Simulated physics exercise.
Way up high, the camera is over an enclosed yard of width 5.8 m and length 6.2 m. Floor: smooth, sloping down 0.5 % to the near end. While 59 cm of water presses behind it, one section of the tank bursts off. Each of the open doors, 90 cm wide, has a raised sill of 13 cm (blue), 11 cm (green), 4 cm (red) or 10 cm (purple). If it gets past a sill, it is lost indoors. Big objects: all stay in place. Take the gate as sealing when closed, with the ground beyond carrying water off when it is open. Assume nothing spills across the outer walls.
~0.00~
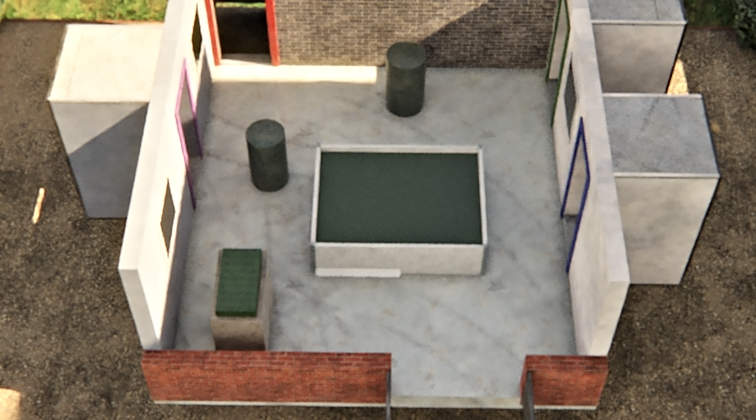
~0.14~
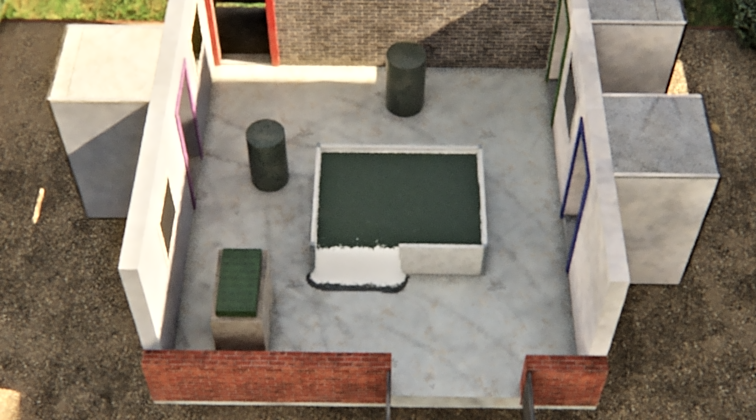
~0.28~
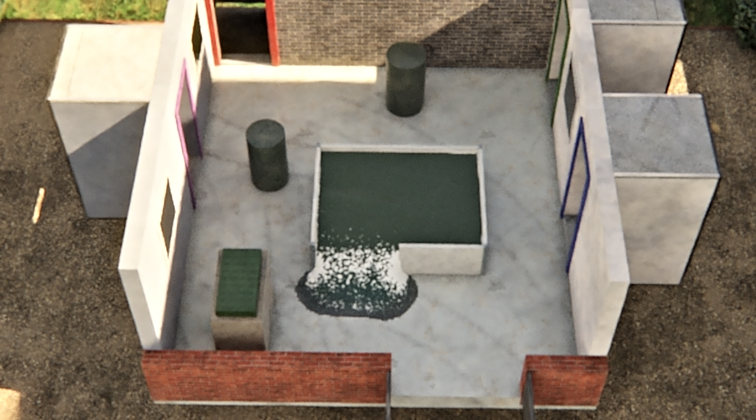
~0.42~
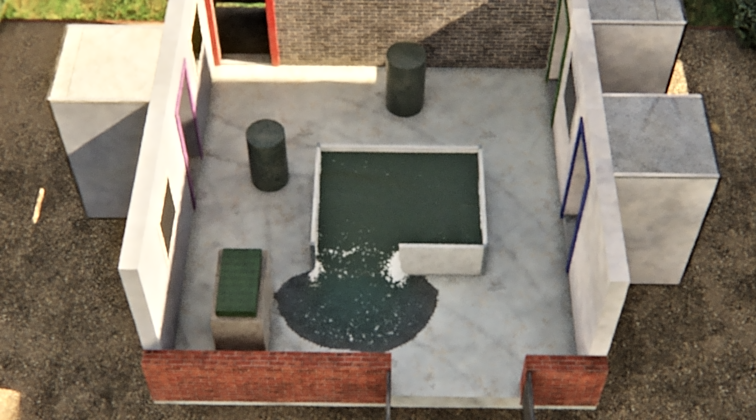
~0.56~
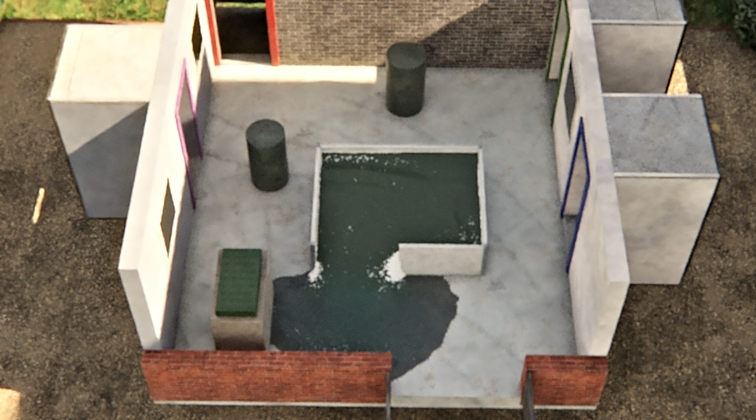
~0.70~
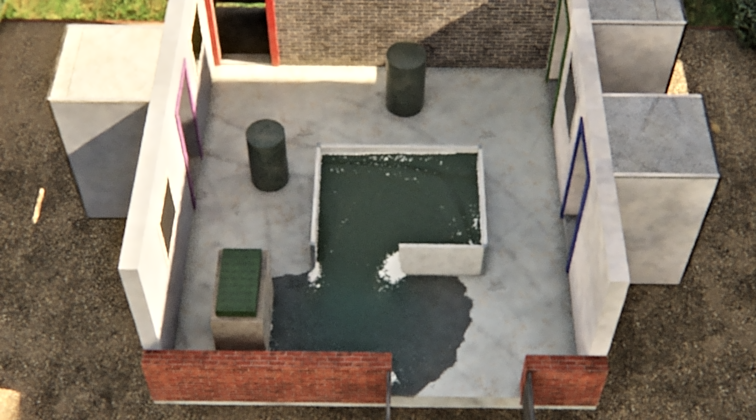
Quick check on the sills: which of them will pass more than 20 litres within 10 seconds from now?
Sill check: Blue door passes less or equal; green door passes less or equal; red door passes more; purple door passes less or equal.
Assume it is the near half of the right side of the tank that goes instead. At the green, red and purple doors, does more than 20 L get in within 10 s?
Door by door - green: Within bounds, red: Within bounds, purple: Within bounds.
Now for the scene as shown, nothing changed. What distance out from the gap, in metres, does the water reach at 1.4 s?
I'd say around 3.0 m from the gap.
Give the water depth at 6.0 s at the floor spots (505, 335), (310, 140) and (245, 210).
Approximately 5, 2 and 8 centimetres, going through them in turn.
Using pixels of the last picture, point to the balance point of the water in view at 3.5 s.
It lies at roughly (363, 275) in pixels.
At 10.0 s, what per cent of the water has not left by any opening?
It comes to near 70 per cent.
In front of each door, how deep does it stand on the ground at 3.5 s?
Centimetres: Blue 0 / green 0 / red 0 / purple 3.
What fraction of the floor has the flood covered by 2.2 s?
Covered: Roughly 20 %.
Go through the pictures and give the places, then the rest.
The tank at (399, 198) is whole and still, 59 cm deep, in the first picture.
The front is at (402, 280), 0.7 m from the gap at (357, 261); 0.3 m2 of floor is under water; 59 cm left at the back of the tank, in the second picture.
The front is at (398, 311), 0.9 m from the gap at (357, 263); 1.0 m2 of floor is under water; 59 cm left at the back of the tank, in the third picture.
Water pours out at (357, 263) and has run 1.4 m, to (385, 346); typically 8 cm deep outside, 59 cm at the tank's back, in the fourth picture.
The front is at a hidden place, 1.9 m from the gap at (357, 264); 3.6 m2 of floor is under water; 56 cm left at the back of the tank, in the fifth picture.
The front is at a hidden place, 2.2 m from the gap at (357, 263); 4.3 m2 of floor is under water; 49 cm left at the back of the tank, in the sixth picture.
After 1.4 s water covers 15 % of the floor and is deepest (44 cm) near (274, 367); blue door not reached, green door not reached, red door not reached, purple door not reached.
After 2.2 s water covers 20 % of the floor and is deepest (44 cm) near (171, 377); blue door not reached, green door not reached, red door not reached, purple door not reached.
After 3.5 s water covers 45 % of the floor and is deepest (28 cm) near (325, 379); blue door not reached, green door not reached, red door not reached, purple door 3 cm at the sill, 0 L in.
After 6.0 s water covers 75 % of the floor and is deepest (18 cm) near (171, 377); blue door 6 cm at the sill, 0 L in, green door 1 cm at the sill, 0 L in, red door 11 cm at the sill, 29 L in, purple door 9 cm at the sill, 0 L in.
After 10.0 s water covers 95 % of the floor and is deepest (10 cm) near (434, 68); blue door 4 cm at the sill, 0 L in, green door 6 cm at the sill, 0 L in, red door 7 cm at the sill, 93 L in, purple door 6 cm at the sill, 1 L in.
